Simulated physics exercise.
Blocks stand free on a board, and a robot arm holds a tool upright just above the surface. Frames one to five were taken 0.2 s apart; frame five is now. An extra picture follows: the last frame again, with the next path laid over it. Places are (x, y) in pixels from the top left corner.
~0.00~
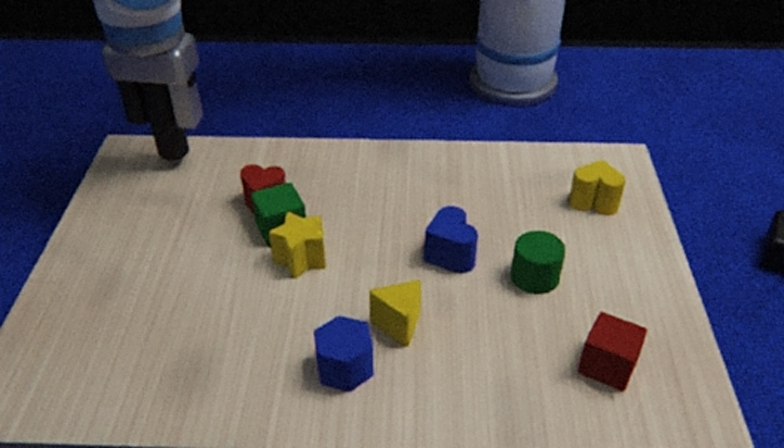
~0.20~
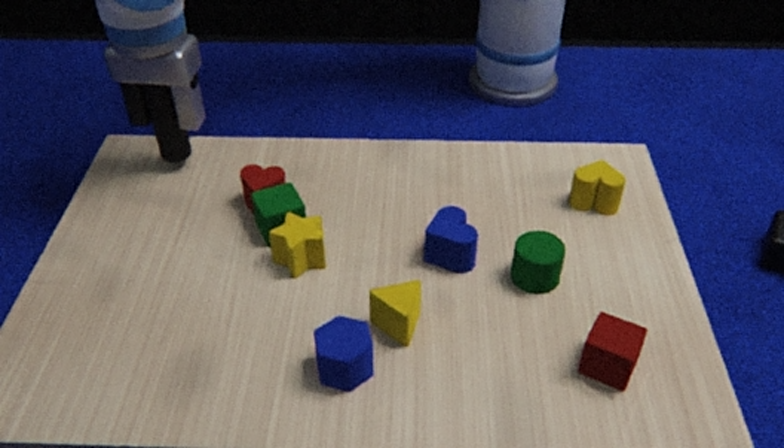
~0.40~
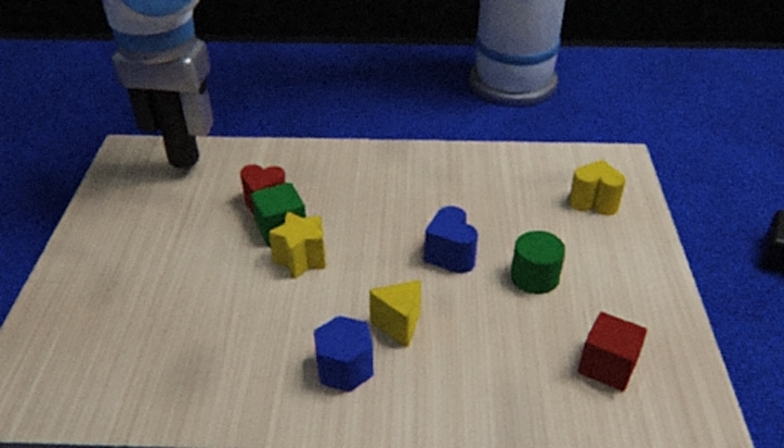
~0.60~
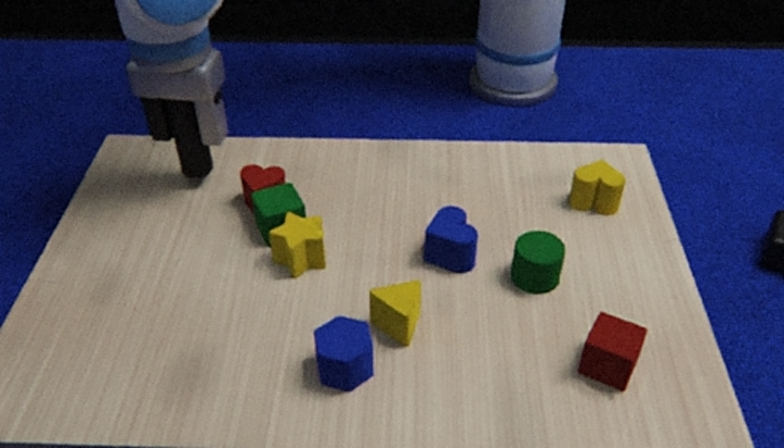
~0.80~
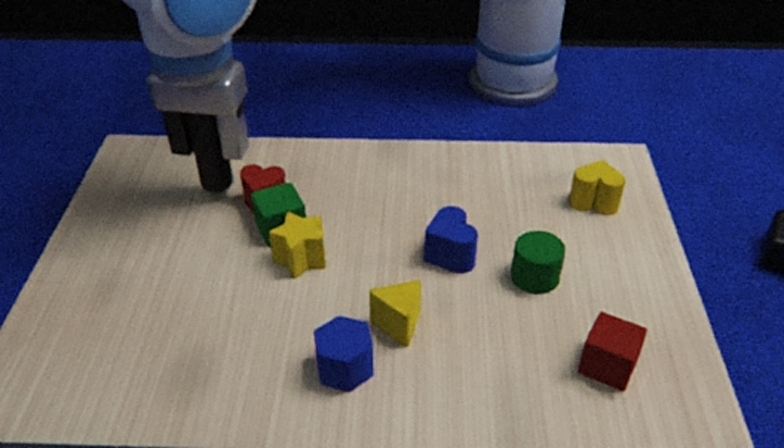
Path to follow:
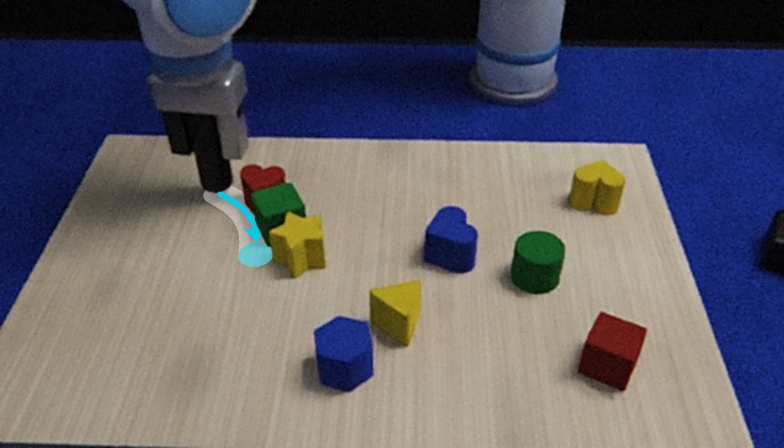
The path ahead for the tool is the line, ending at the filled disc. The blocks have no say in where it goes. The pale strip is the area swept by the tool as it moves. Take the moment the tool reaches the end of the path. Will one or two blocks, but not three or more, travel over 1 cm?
Short answer: No.
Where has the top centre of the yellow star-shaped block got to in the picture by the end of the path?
Around pixel (317, 238).
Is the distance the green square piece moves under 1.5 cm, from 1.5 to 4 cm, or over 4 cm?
The best fit is 1.5 to 4 cm.
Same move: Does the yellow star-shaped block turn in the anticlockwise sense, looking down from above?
My answer is no.
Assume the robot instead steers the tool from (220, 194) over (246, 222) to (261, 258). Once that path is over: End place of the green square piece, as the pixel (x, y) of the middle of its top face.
Located at (298, 208).
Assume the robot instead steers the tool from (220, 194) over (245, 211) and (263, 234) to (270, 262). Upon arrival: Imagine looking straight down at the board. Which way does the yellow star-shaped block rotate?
It twists clockwise.
Path on the board, from (220, 194) over (243, 208) and (255, 229) to (256, 254).
The first path, step by step. One third of the way, tool at (242, 200); red heart at (273, 175), turned 20° clockwise.
Two thirds of the way, tool at (254, 221); red heart at (277, 175); green square piece at (293, 205), turned 25° anticlockwise; yellow star-shaped block at (309, 234), turned 30° clockwise.
At the end, tool at (254, 244); red heart at (277, 175); green square piece at (296, 210), turned 60° anticlockwise; yellow star-shaped block at (317, 238), turned 40° clockwise.
